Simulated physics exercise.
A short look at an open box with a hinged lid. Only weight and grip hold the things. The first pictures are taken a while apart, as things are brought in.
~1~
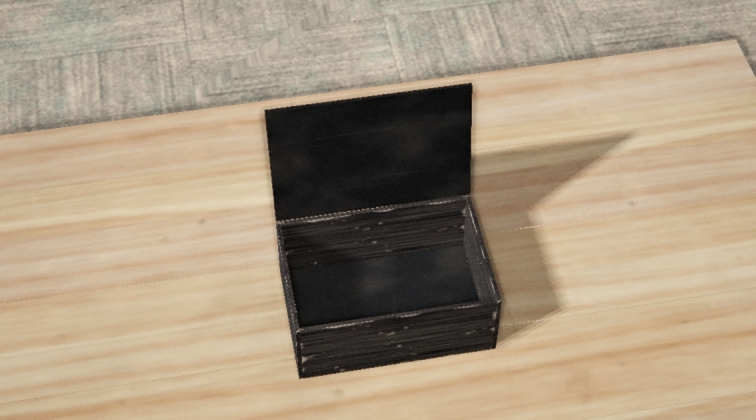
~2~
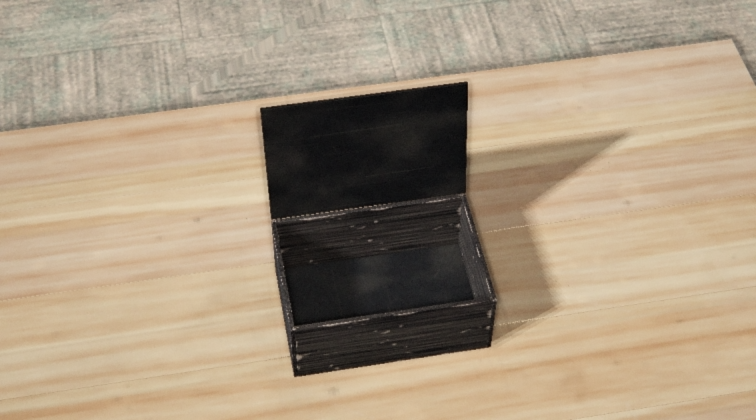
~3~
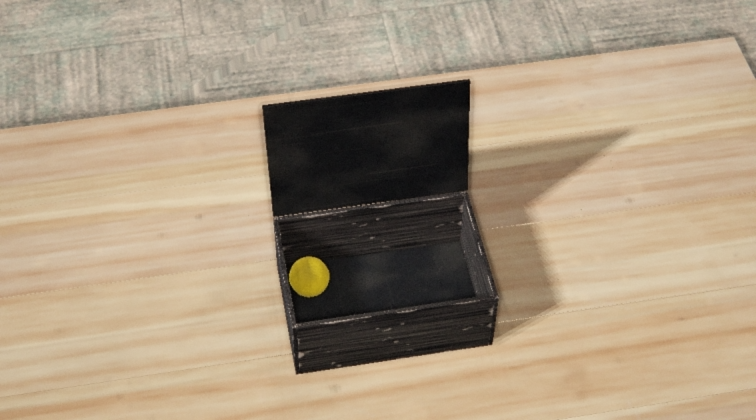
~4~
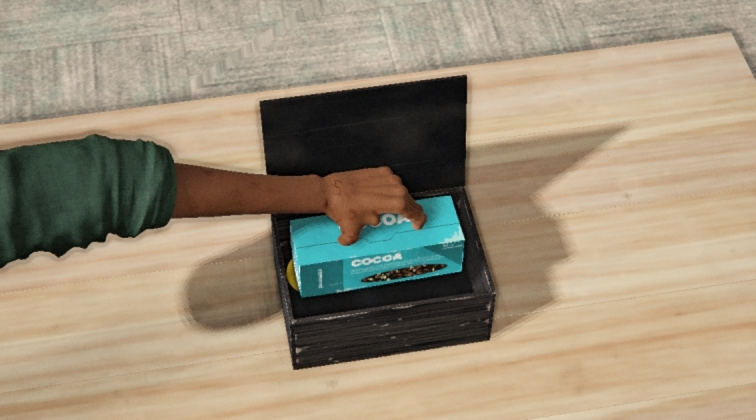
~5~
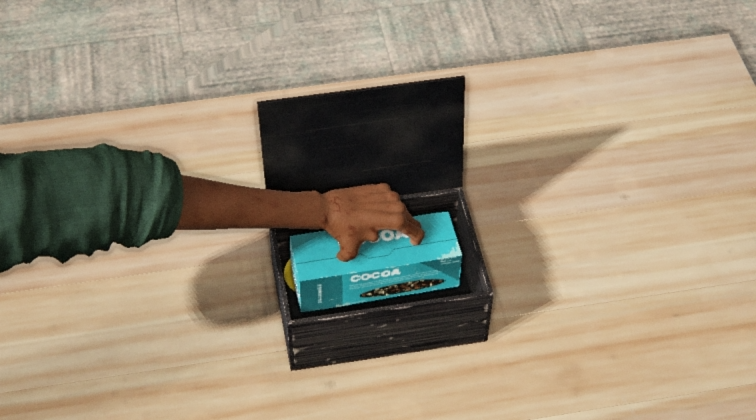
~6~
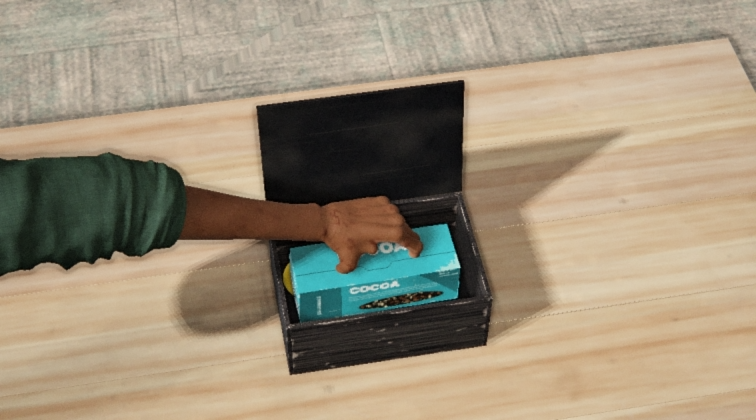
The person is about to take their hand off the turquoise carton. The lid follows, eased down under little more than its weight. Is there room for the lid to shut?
As it turns out, it closes.
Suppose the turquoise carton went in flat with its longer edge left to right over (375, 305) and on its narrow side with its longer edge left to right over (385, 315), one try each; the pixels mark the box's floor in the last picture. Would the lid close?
First, it sits on the rim; second, it closes.
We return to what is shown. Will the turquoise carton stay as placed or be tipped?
It stays as placed.
Then, 1.00 s past the last view, lid starting down; turquoise carton displaced a little near (372, 305).
Then, 1.60 s past the last view, lid 56° above the rim; turquoise carton displaced a little near (372, 305).
Then, 1.90 s past the last view, lid 20° above the rim; turquoise carton displaced a little near (372, 305).
Finally, lid shut; moved from the start, turquoise carton; yellow lemon still in place. Final places as the last picture's camera would see them, turquoise carton near (372, 305).
